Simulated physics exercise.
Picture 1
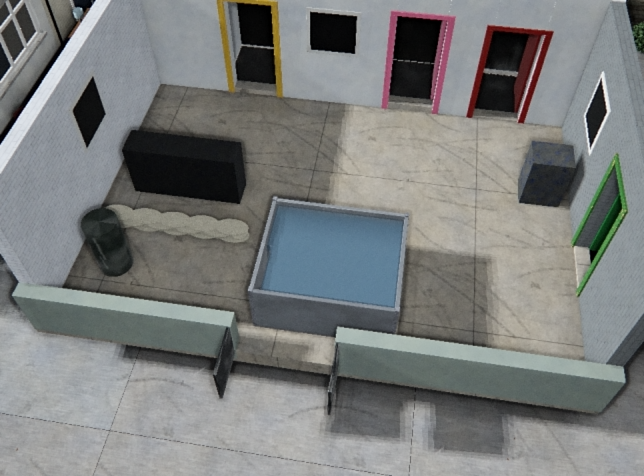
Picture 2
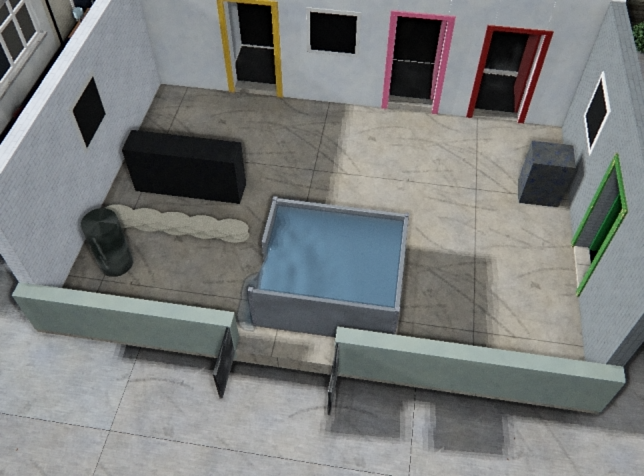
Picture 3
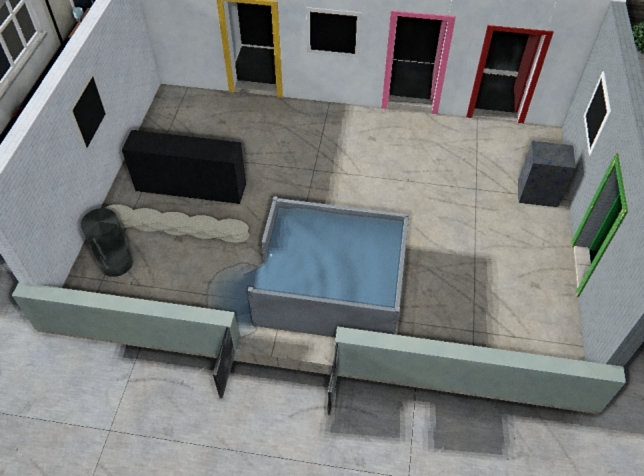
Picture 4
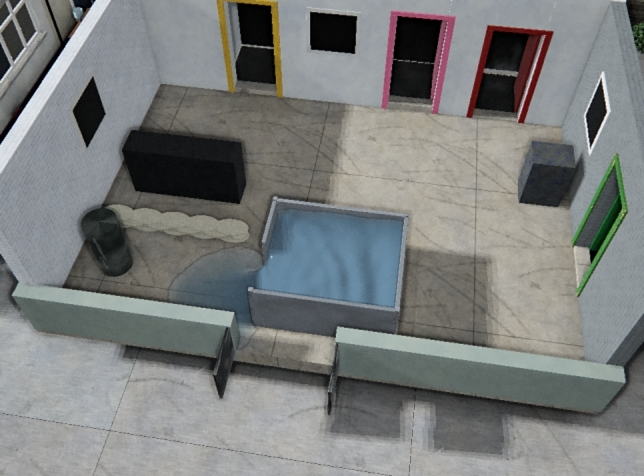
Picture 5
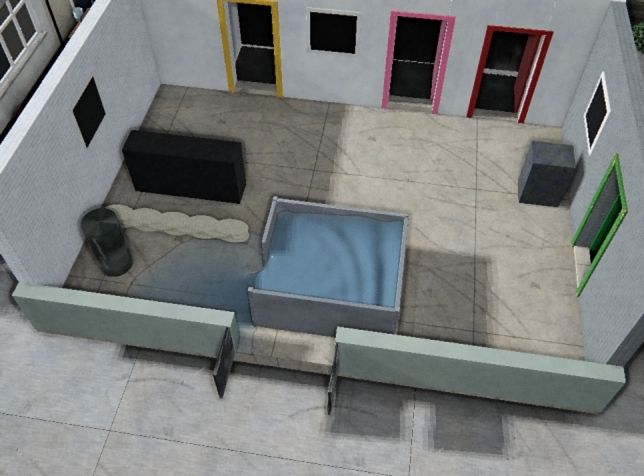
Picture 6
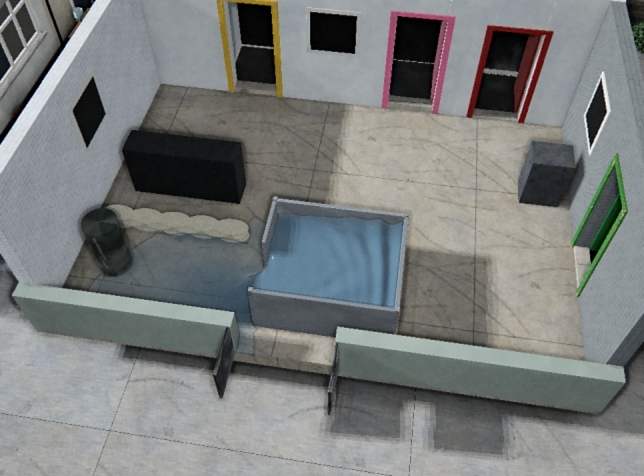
Water pours from the left side of a tank and spreads left across a walled yard.
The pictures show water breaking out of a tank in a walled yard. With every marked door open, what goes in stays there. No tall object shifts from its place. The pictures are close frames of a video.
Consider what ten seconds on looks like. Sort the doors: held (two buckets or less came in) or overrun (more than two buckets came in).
Sorted: Red door held, green door held, yellow door held, pink door held.
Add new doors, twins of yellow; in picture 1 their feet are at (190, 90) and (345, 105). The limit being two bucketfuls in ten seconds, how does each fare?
First: Gets beyond it. Second: Remains below.
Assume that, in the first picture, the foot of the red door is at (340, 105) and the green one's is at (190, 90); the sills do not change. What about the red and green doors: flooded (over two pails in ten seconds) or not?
Red door: Crosses the line; green door: Crosses the line.
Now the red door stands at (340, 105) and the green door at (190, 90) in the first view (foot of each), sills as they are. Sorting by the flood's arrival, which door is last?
That would be the pink door.
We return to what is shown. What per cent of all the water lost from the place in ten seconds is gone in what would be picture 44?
About 30 per cent.
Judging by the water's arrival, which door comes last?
That is the green-painted one.
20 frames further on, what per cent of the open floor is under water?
Roughly 30 %.
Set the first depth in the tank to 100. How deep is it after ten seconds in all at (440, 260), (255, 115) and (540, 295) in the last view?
In order: Roughly 0, 6 and 0 in a hundred.
A moment on, water covers 15 % of the floor; the red door not reached, the green door not reached, the yellow door not reached, the pink door not reached.
Next, water covers 20 % of the floor; the red door not reached, the green door not reached, the yellow door not reached, the pink door not reached.
Then, water covers 30 % of the floor; the red door not reached, the green door not reached, the yellow door not reached, the pink door not reached.
Later, water covers 50 % of the floor; the red door not reached, the green door not reached, the yellow door wet at the sill, nothing in, the pink door wet at the sill, nothing in.
In the end, water covers 70 % of the floor; the red door under two buckets in, the green door wet at the sill, nothing in, the yellow door wet at the sill, nothing in, the pink door wet at the sill, nothing in.
